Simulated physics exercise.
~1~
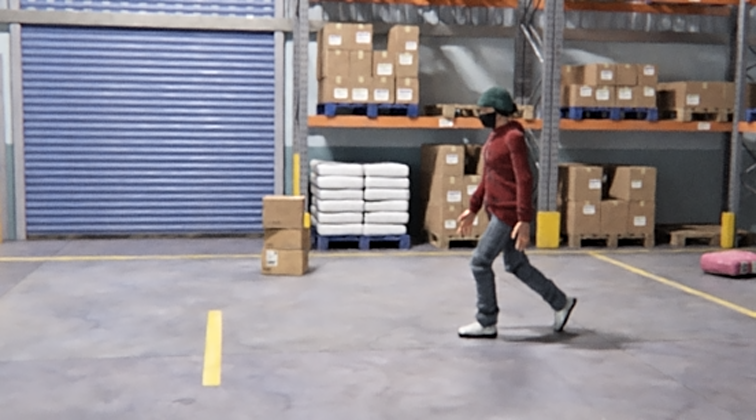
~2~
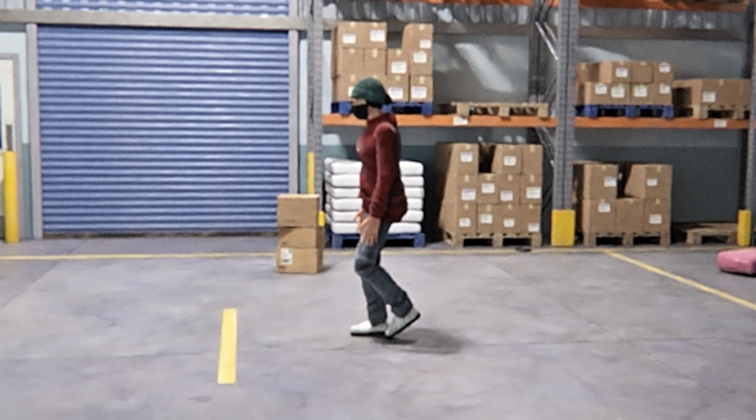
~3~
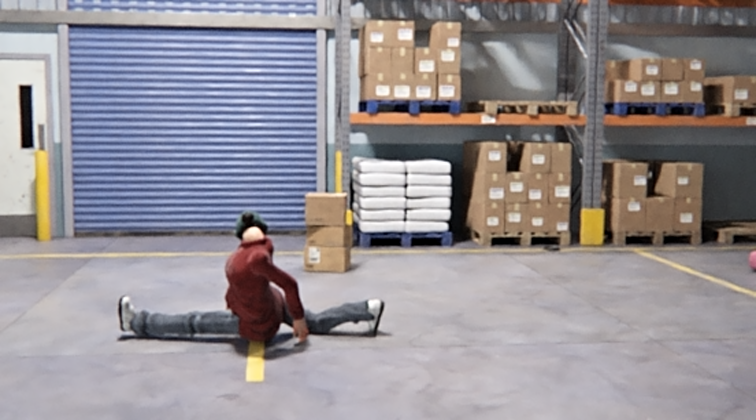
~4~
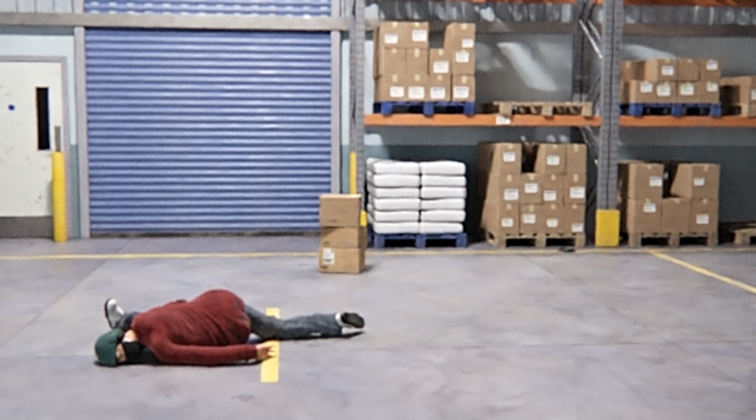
In a warehouse with a blue shutter and stacked boxes, a masked person in a red hoodie and green cap walked left toward a yellow floor line, dropped into a wide split over it, then slumped down and ended lying stretched across it, head to the left.
